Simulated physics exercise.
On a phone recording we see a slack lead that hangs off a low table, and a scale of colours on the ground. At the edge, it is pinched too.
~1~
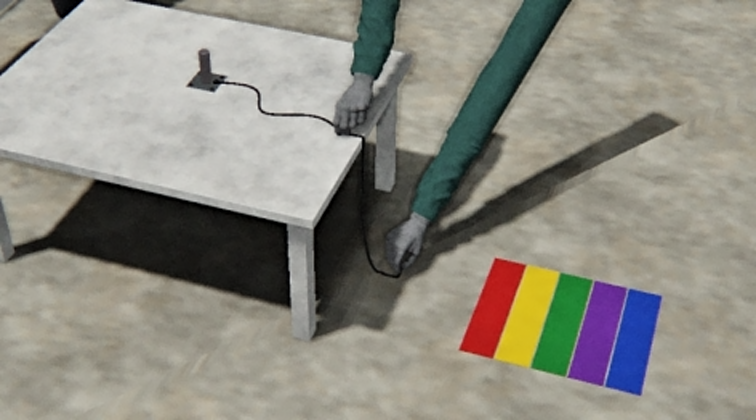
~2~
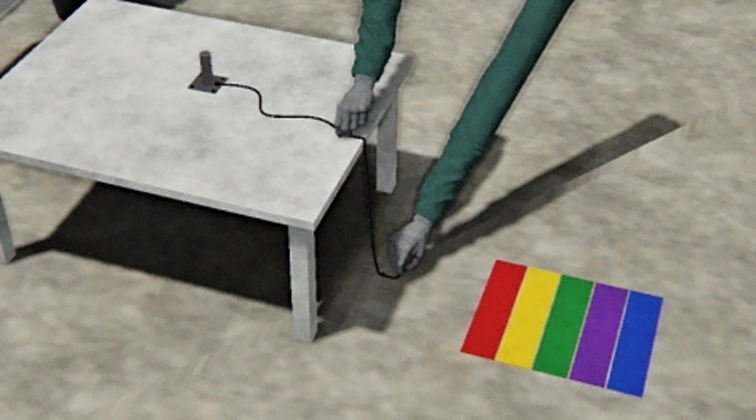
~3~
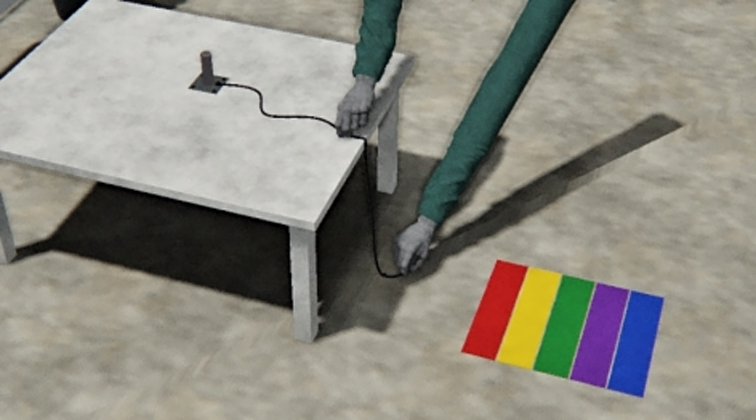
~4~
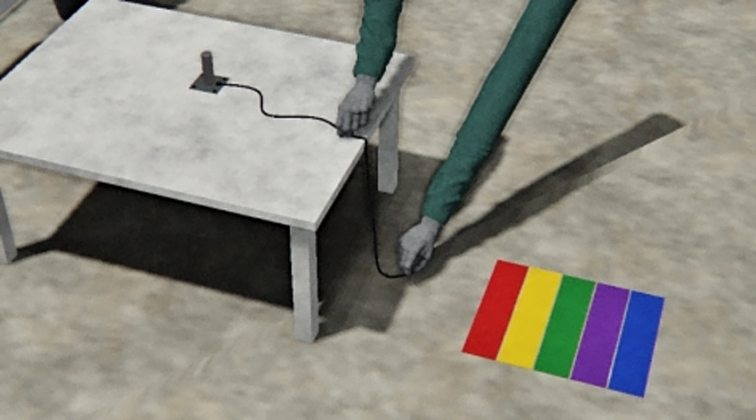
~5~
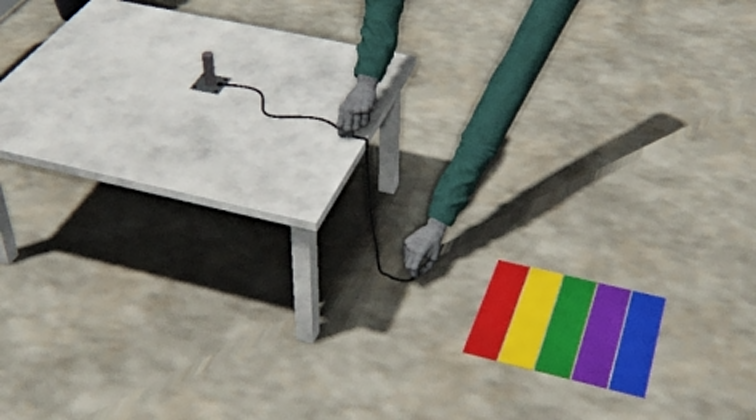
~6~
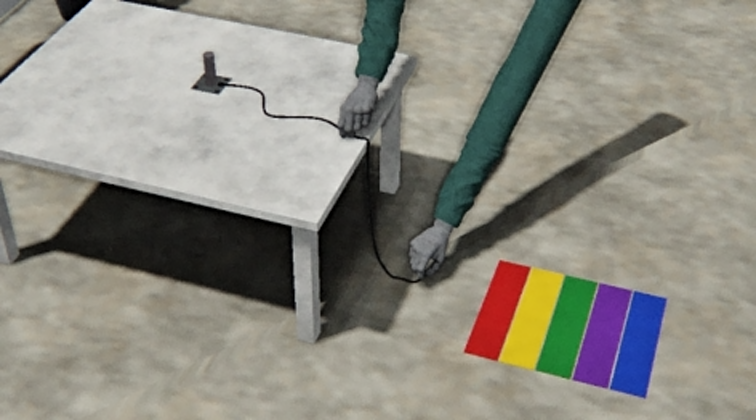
A person in green sleeves pinched a dark cord at a low table's edge with one hand, while the other hand slowly drew its hanging end slightly right, near colored stripes on the ground.
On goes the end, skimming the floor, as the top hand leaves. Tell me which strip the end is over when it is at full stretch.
It is over the yellow strip.
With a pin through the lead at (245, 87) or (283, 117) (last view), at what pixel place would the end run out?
First try near (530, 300), second near (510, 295).
Soon after, end near (481, 289); short of the strips.
Then, end near (514, 297); over red.
At full stretch, end near (535, 302); over yellow. Over yellow.
